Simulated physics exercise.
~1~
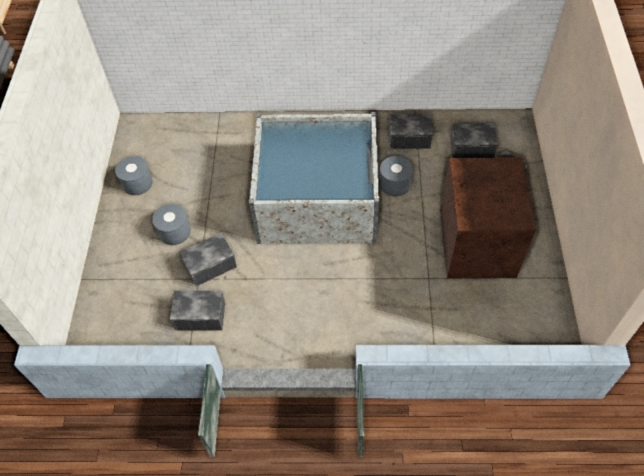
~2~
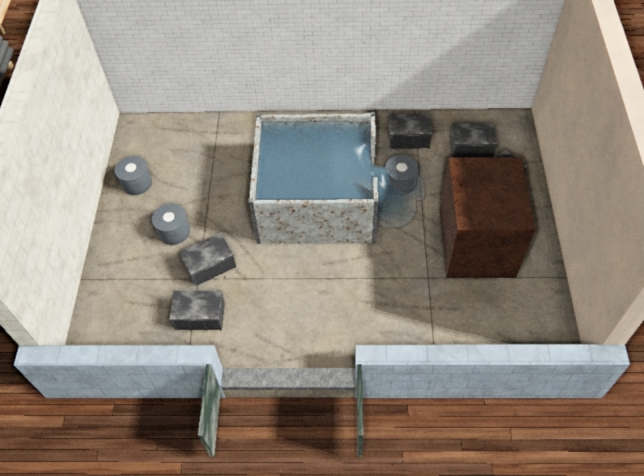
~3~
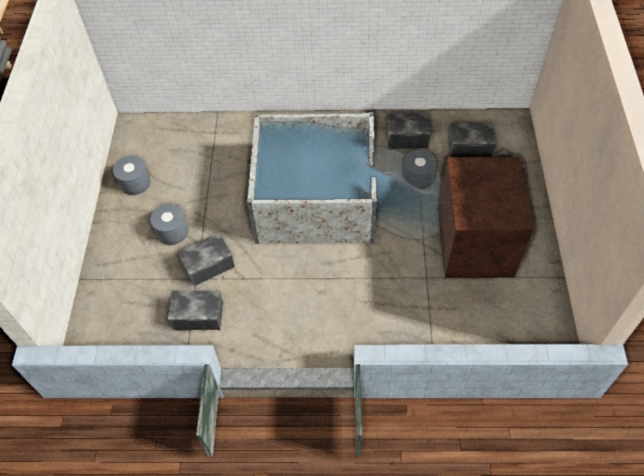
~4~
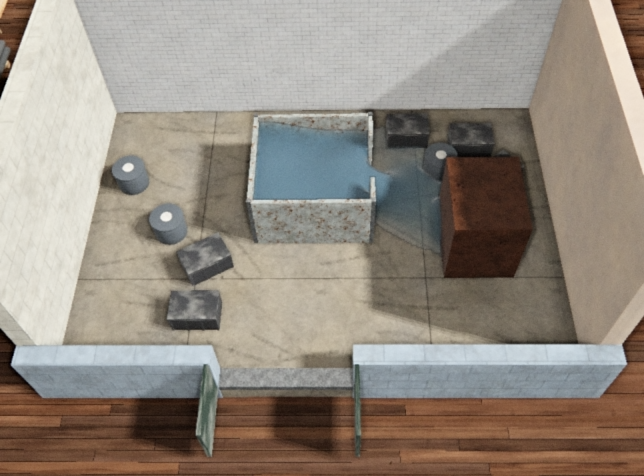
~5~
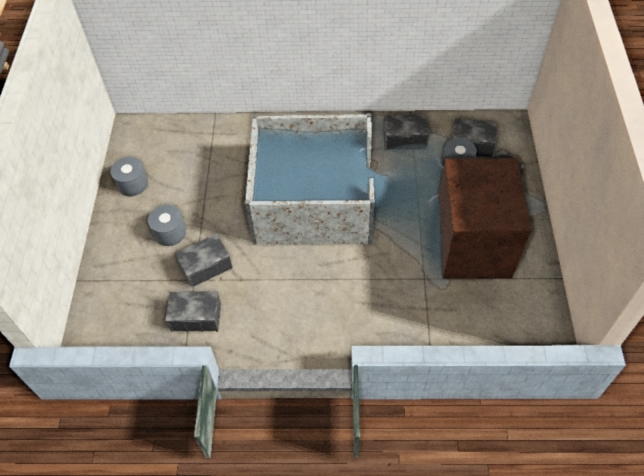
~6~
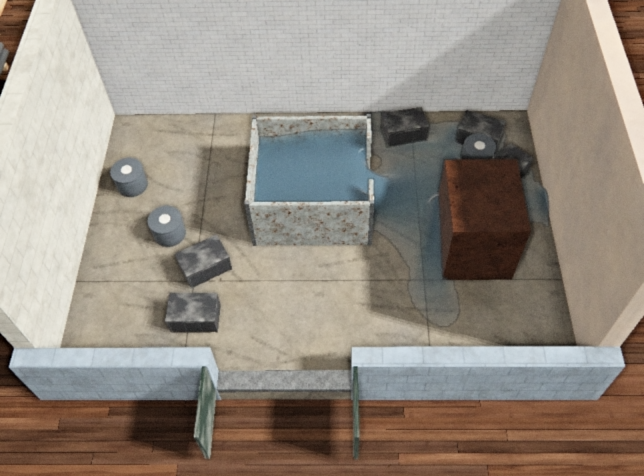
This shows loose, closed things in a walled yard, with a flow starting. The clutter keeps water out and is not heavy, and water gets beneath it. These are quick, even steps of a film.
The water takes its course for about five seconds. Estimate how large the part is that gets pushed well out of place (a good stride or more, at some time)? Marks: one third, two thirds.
The portion moved well away stays in the middle third.
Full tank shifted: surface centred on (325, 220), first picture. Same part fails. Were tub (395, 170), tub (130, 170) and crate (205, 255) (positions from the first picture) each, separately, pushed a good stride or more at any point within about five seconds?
Taking them in turn: Got sent well off; kept near its start; kept near its start.
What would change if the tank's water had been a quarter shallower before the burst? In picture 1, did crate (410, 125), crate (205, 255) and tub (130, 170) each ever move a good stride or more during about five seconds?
Beyond that, then not beyond that, then not beyond that.
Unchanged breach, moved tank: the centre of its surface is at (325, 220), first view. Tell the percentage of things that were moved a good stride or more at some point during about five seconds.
I'd put it near 60 percent.
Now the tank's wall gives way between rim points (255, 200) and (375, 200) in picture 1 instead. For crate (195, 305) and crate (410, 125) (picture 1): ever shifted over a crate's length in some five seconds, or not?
One after the other: Pushed that far, less than that.
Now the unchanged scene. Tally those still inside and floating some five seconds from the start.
Number: 5.
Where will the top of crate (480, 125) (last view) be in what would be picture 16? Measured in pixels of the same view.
Around (500, 92).
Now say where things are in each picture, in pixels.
A tub at (397, 169) rests on the ground; a crate at (475, 134), on the bottom; 0 of 8 have shifted, in the first picture.
A tub at (402, 168), on the bottom, close to its start; a crate at (474, 134) rests on the ground; 1 of 8 have shifted, in the second picture.
A tub at (420, 162), on the bottom, a stride from its start; a crate at (473, 134) rests on the ground; 1 of 8 have shifted, in the third picture.
A tub at (441, 155) rests on the ground, a stride from its start; a crate at (472, 134) rests on the ground; 1 of 8 have shifted, in the fourth picture.
A tub at (460, 150) rests on the ground, a stride from its start; a crate at (475, 131), on the bottom, close to its start; 2 of 8 have shifted, in the fifth picture.
A tub at (480, 146), on the bottom, a stride from its start; a crate at (482, 125) rests on the ground, close to its start; 4 of 8 have shifted, in the sixth picture.
A moment on, 2 of 8 are well off their spots; 1 afloat.
Next, 3 of 8 are well off their spots; 3 afloat.
Later, 4 of 8 are well off their spots; 4 afloat.
In the end, 4 of 8 are well off their spots, and 4 have been at some point; 5 afloat.
